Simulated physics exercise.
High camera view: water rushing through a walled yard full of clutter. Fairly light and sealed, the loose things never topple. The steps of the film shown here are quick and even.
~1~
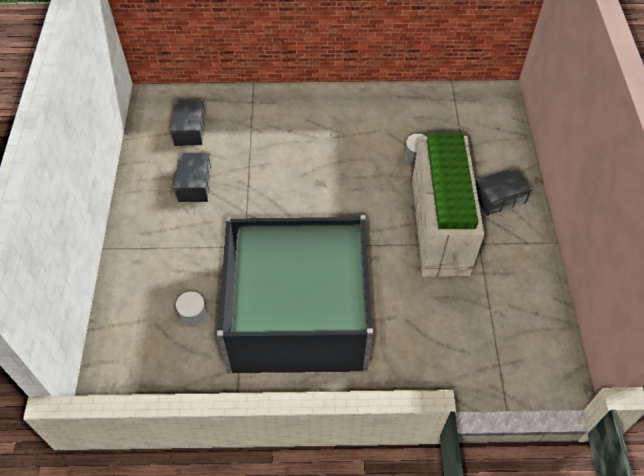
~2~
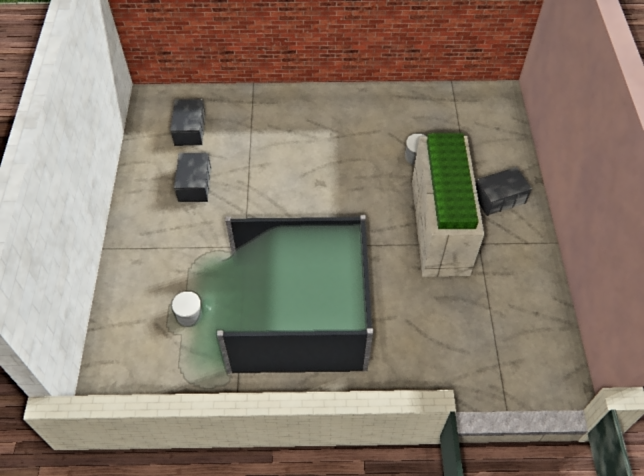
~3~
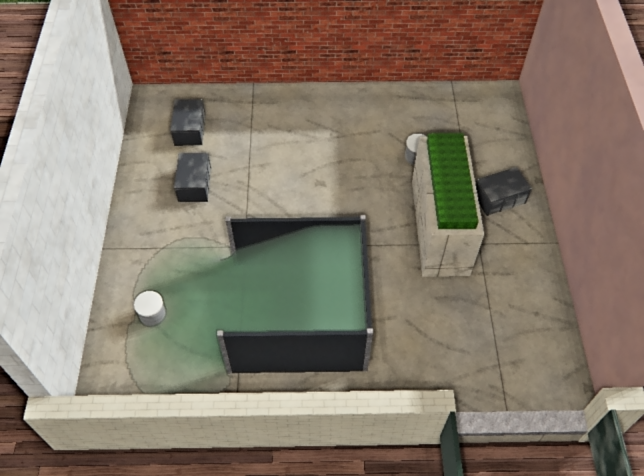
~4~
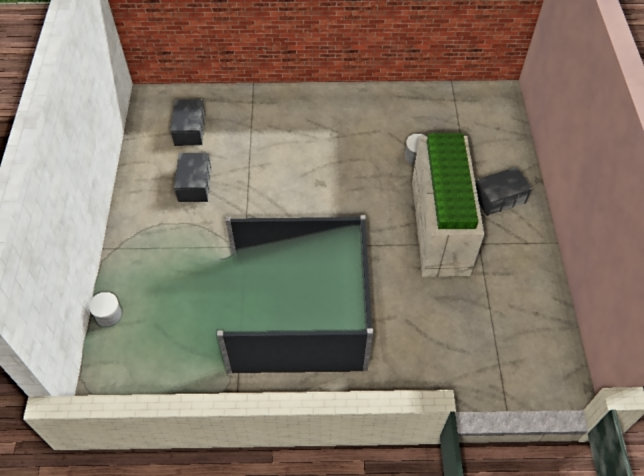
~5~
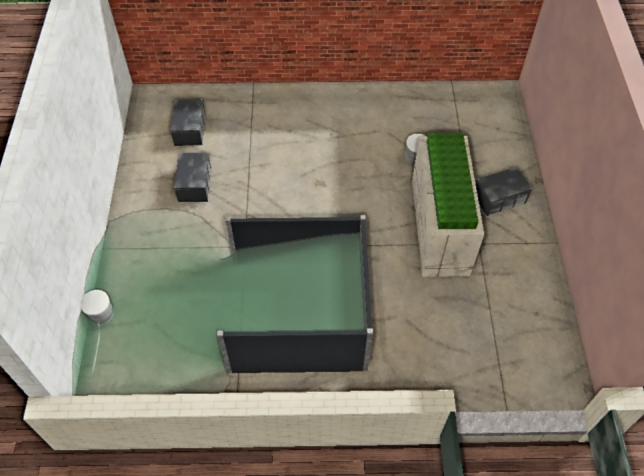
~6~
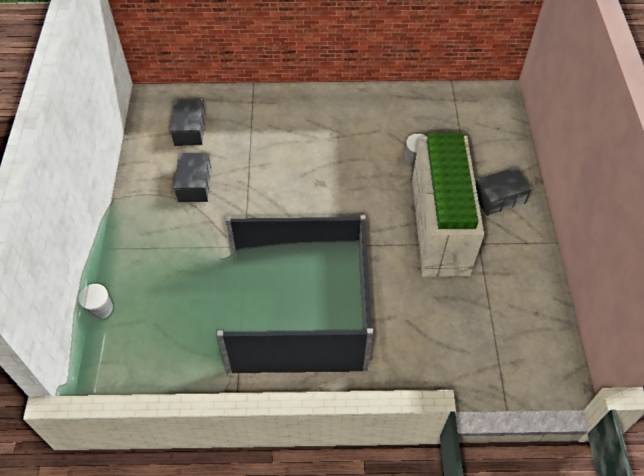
A walled yard with a concrete floor, a brick wall at the back, a white wall at left and a pinkish one at right, is seen from high above by a still camera. Green water fills a dark square enclosure near the centre, with a pale pail to its left, dark crates behind and a grass-topped block at right. The water rushes out leftward, pushing the pail to the white wall, and spreads around it.
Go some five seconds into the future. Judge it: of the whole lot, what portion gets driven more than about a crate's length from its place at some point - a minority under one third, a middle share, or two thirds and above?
A middle share, one to two thirds.
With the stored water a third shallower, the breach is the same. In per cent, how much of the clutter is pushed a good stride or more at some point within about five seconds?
60 per cent.
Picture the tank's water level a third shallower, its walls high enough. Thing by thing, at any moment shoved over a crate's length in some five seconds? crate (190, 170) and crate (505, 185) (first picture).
In that order: Pushed that far, less than that.
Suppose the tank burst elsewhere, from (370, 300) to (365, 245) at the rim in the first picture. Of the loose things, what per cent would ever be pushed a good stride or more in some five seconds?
Estimate: Some 20 per cent.
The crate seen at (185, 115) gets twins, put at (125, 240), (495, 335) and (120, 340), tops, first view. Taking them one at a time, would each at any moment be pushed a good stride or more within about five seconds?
Item by item: Goes the distance, goes the distance, goes the distance.
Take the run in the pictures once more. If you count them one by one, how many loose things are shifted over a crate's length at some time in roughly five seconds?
Count: 3.
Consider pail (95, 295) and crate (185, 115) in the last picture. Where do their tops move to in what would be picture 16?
Look for them at about (184, 252) and about (222, 91).
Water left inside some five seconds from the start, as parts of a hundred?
98 %.
A moment on, 1 of 5 are well off their spots; 1 afloat.
Next, 2 of 5 are well off their spots; 1 afloat.
Later, 3 of 5 are well off their spots; 0 afloat.
In the end, 3 of 5 are well off their spots, and 3 have been at some point; 1 afloat.
